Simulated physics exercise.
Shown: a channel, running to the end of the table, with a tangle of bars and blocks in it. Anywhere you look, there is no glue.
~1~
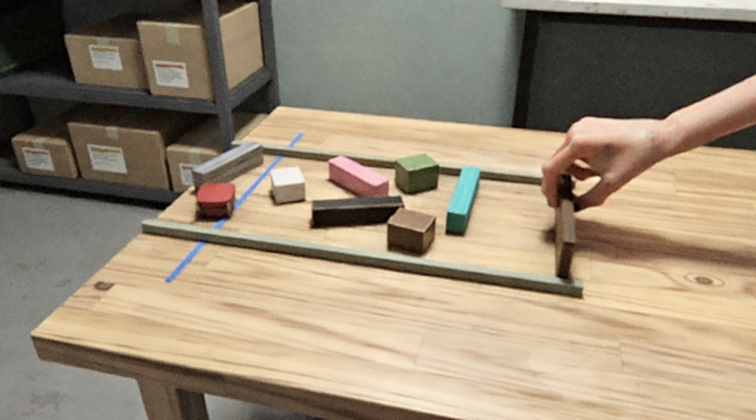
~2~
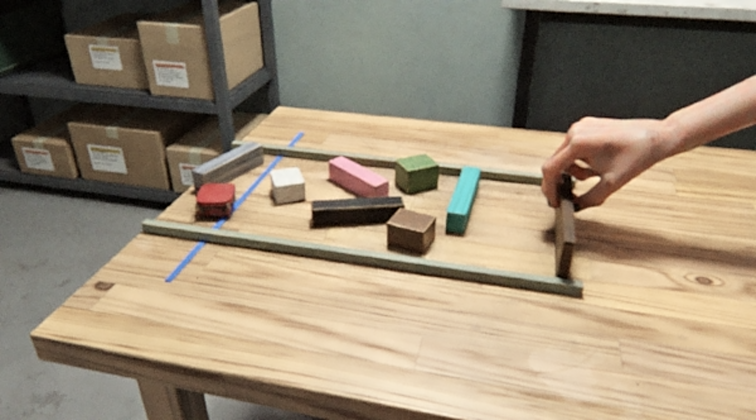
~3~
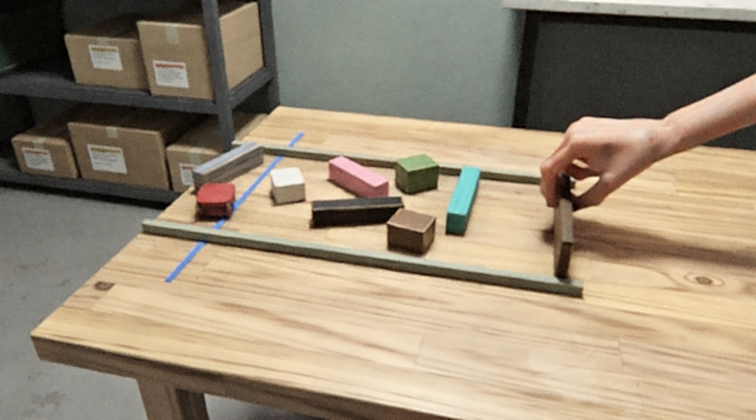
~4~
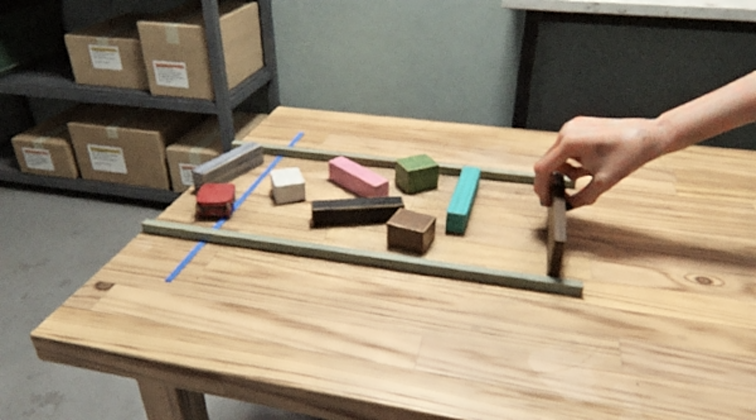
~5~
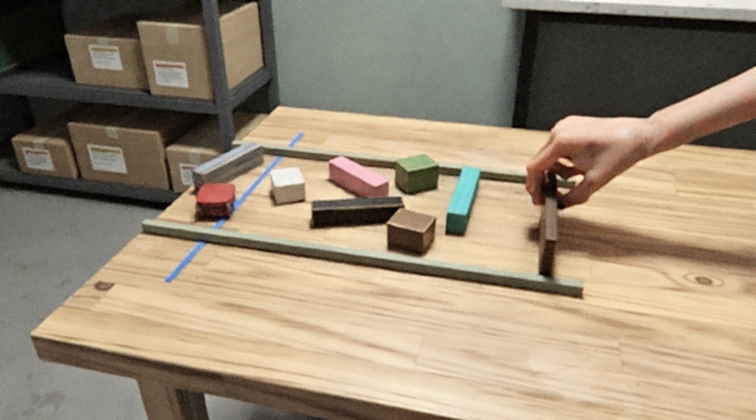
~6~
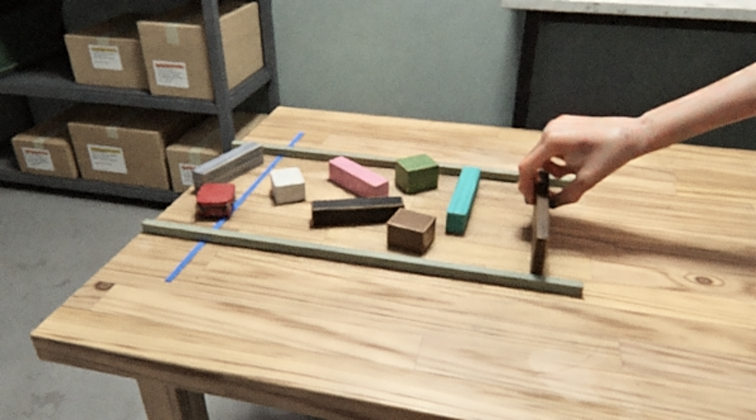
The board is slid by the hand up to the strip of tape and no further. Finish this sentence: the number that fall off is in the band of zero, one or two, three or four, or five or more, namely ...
Namely one or two.
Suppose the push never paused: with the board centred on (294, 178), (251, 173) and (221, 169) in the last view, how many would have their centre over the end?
In order, that gives 0, then 2, then 6.
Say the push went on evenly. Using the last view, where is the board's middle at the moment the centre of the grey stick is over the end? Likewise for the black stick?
Approx. (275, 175) for the first, approx. (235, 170) for the second.
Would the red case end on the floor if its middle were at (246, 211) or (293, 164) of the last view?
Well, in the first try it leaves the top, and in the second it leaves the top.
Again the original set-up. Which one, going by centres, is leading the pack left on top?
The white block.
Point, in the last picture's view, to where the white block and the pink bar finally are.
In the last view, the middles sit near (199, 176) and near (218, 164).
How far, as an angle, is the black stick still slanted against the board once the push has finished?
The angle is some 35°.
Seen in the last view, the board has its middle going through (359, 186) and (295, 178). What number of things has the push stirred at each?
Tally: 5; 8.
Soon after, none off yet; grey stick at rest near (230, 167); red case at rest near (217, 202); white block at rest near (288, 185).
In the end, the number that fall off is one or two; gone, red case and grey stick.
